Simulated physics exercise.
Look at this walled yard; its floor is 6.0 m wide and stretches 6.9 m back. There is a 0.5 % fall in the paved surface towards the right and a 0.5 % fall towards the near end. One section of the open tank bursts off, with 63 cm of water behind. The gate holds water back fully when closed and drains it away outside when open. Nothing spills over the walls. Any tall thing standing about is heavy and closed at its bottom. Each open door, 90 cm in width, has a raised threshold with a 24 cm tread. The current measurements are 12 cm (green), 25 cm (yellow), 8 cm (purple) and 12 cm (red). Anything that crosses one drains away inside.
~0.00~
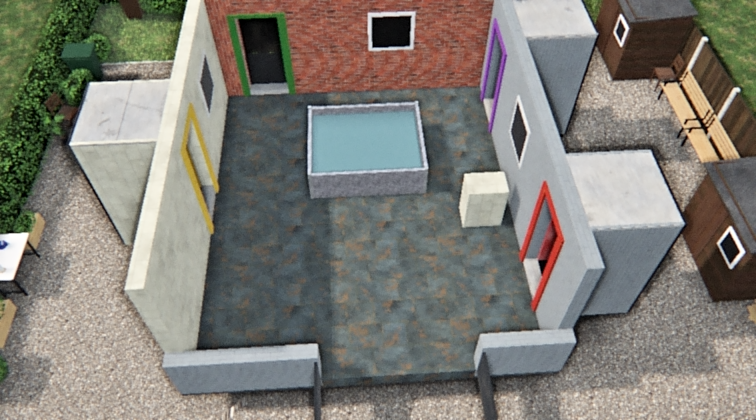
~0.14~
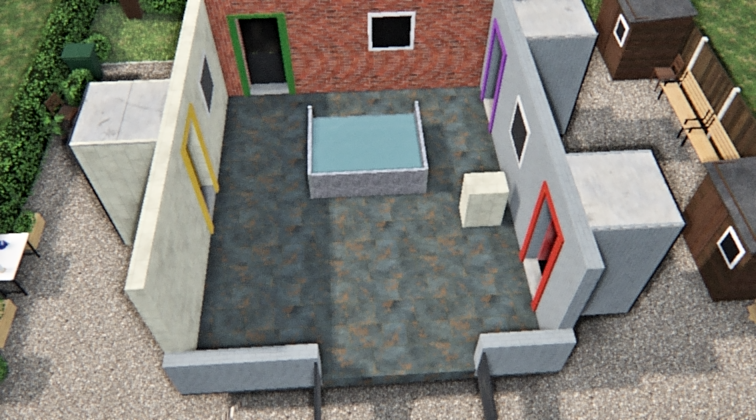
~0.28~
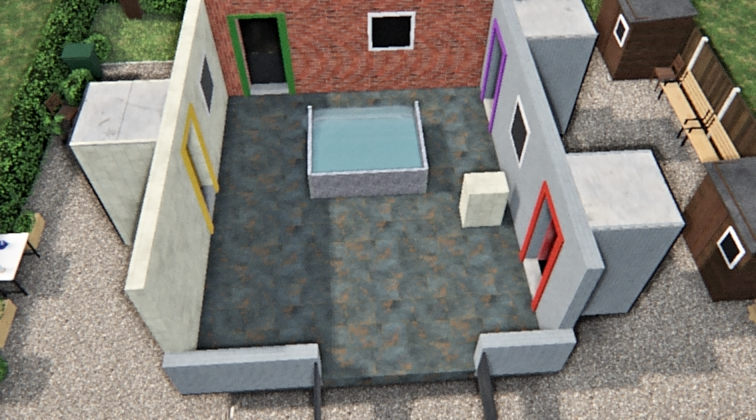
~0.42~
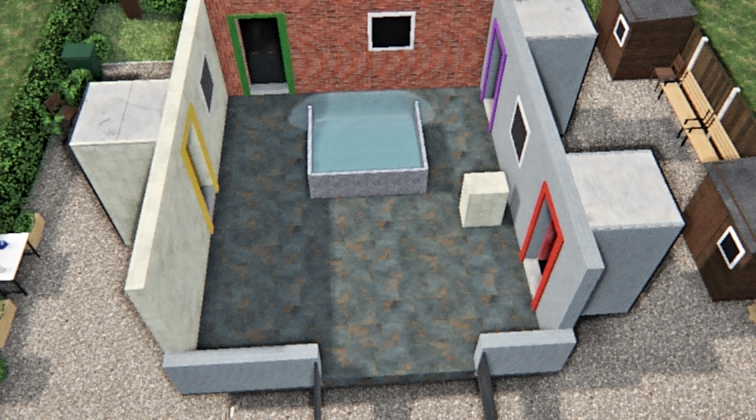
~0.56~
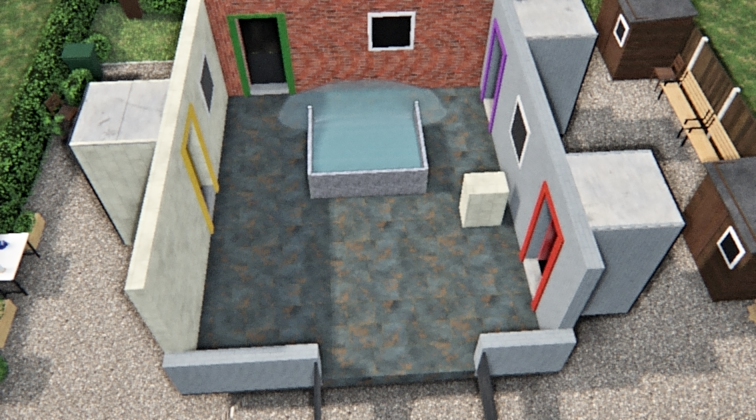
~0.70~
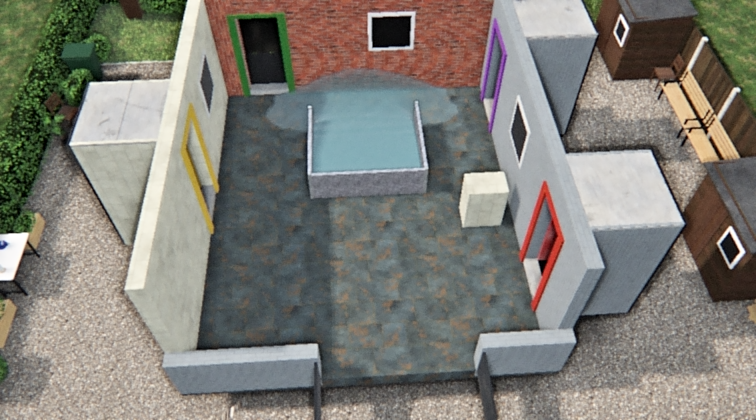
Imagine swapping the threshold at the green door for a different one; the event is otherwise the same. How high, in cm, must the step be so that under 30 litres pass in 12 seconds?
Roughly 11.5 cm.
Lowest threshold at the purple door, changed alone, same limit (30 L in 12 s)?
At purple, about 24 cm.
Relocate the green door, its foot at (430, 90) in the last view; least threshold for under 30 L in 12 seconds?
Roughly 17 cm.
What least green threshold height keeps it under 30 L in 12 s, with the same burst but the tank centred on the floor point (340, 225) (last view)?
That setup calls for roughly 19 cm.
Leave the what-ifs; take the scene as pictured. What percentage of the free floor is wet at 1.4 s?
15 %.
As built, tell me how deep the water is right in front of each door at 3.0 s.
Depths in cm: Green 12, yellow 5, purple 26, red 0.
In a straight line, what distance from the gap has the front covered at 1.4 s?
Close to 3.4 metres, I'd say.
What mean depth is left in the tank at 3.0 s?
It averages near 16 cm.
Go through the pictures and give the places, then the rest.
Still water, 63 cm deep, in the open tank at (366, 140); the green door at (264, 60) is dry, in the first frame.
The front is at a hidden place, 0.3 m from the gap on the far side; 0.6 m2 of floor is wet, 63 cm left at the back, in the second frame.
Water pours out on the far side and has run 0.7 m, to a hidden place; about 12 cm deep outside, 63 cm at the back, in the third frame.
The front is at (328, 93), 1.3 m from the gap on the far side; 3.4 m2 of floor is wet, 62 cm left at the back, in the fourth frame.
The front is at (426, 89), 1.3 m from the gap on the far side; 4.1 m2 of floor is wet, 55 cm left at the back, in the fifth frame.
Water pours out on the far side and has run 1.5 m, to (280, 95); about 13 cm deep outside, 53 cm at the back; 0.2 m in a straight line remain to the green door at (264, 60), in the sixth frame.
After 1.4 s water covers 15 % of the floor, deepest (47 cm) near (359, 102); 15 cm at the green door, 0 litres in over its 12 cm threshold.
After 3.0 s water covers 35 % of the floor, deepest (30 cm) near (478, 87); 12 cm at the green door, 9 litres in over its 12 cm threshold.
After 12.0 s water covers 95 % of the floor, deepest (9 cm) near (488, 199); 4 cm at the green door, 25 litres in over its 12 cm threshold.
At the green door as built, the water arrived by 0.8 s and peaked near 16 cm at 1.8 s.
With a threshold of 10 cm, 42 litres would have come in within the 12 s; with 13 cm, 19 litres. So under 30 litres takes about 11.5 cm.
